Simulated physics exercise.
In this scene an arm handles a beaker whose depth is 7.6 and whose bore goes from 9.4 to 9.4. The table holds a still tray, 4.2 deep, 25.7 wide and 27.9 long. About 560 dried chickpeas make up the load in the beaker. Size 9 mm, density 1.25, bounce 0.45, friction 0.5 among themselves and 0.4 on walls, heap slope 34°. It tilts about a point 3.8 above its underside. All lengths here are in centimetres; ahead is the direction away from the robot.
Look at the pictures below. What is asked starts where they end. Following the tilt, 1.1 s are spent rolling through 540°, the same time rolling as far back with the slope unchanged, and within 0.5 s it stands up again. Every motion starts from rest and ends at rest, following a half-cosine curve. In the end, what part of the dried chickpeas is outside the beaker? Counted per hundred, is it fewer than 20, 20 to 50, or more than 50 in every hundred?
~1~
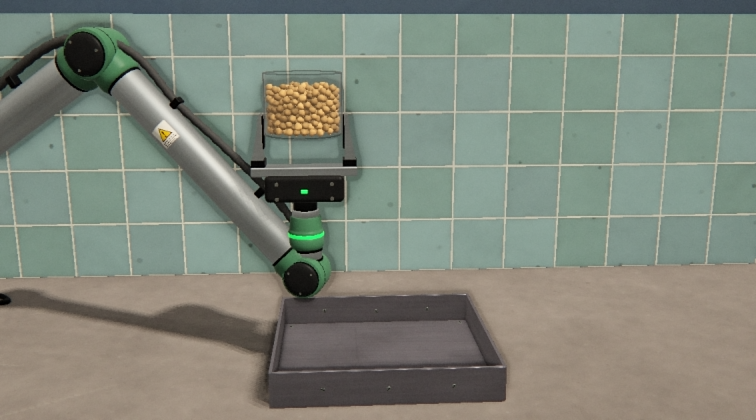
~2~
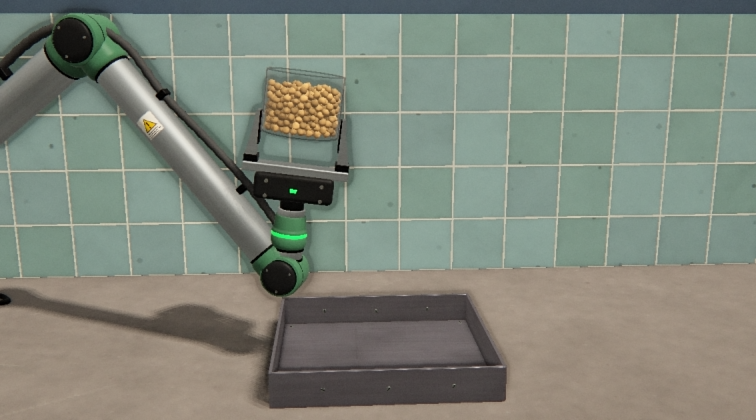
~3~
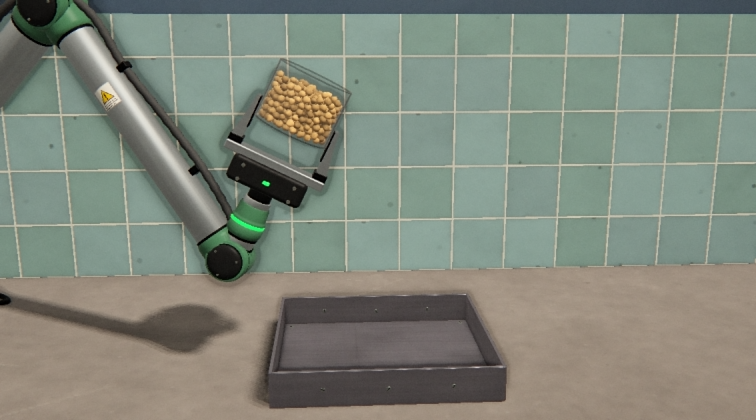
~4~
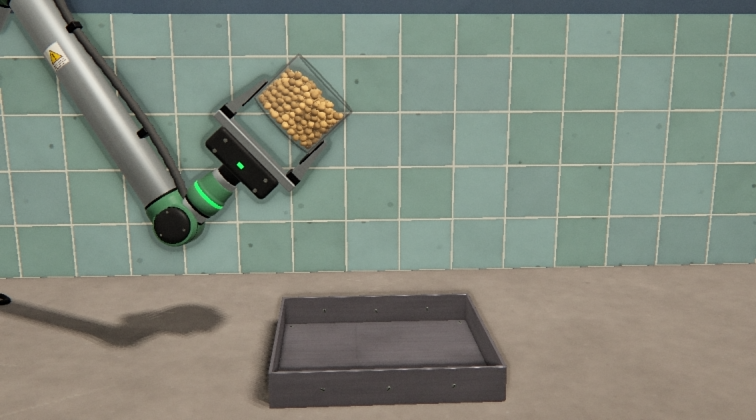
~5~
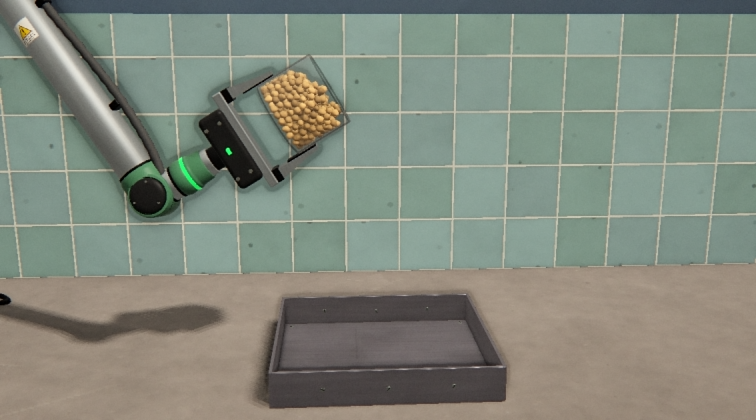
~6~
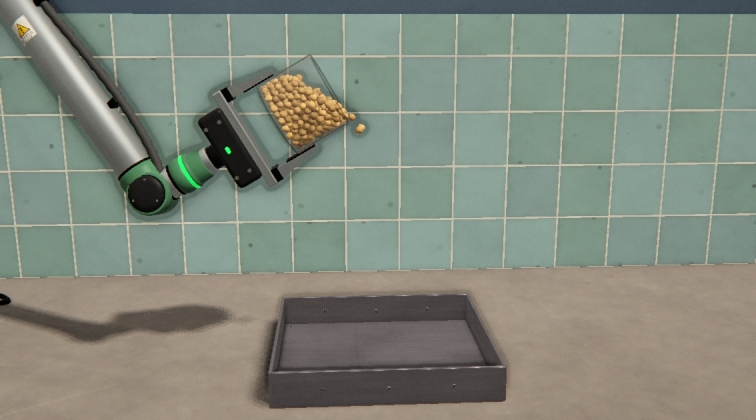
Fewer than 20 in every hundred.
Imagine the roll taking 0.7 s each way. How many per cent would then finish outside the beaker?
That would give near 5 in a hundred.
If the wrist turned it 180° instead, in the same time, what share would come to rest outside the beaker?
That would come to close to 10 in a hundred.
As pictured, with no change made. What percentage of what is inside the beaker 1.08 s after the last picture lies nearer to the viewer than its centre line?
45 per cent.
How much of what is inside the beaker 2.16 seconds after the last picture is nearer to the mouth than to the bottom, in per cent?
It comes to around 35 per cent, more or less.
Then, 1.08 s on, tipped 60°, highest piece 39 above the table; 540 in the beaker, 18 in the tray, 4 in flight or on a rim.
Then, 2.16 s on, tipped 60°, highest piece 38 above the table; 511 in the beaker, 48 in the tray, 1 on the table or floor, 2 in flight or on a rim.
Then, 2.90 s on, upright, highest piece 39 above the table; 508 in the beaker, 53 in the tray, 1 on the table or floor.
Then, 3.60 s on, upright, highest piece 39 above the table; 508 in the beaker, 53 in the tray, 1 on the table or floor.
In the end, 508 in the beaker, 53 in the tray, 1 on the table or floor. That is 10 % outside the beaker.
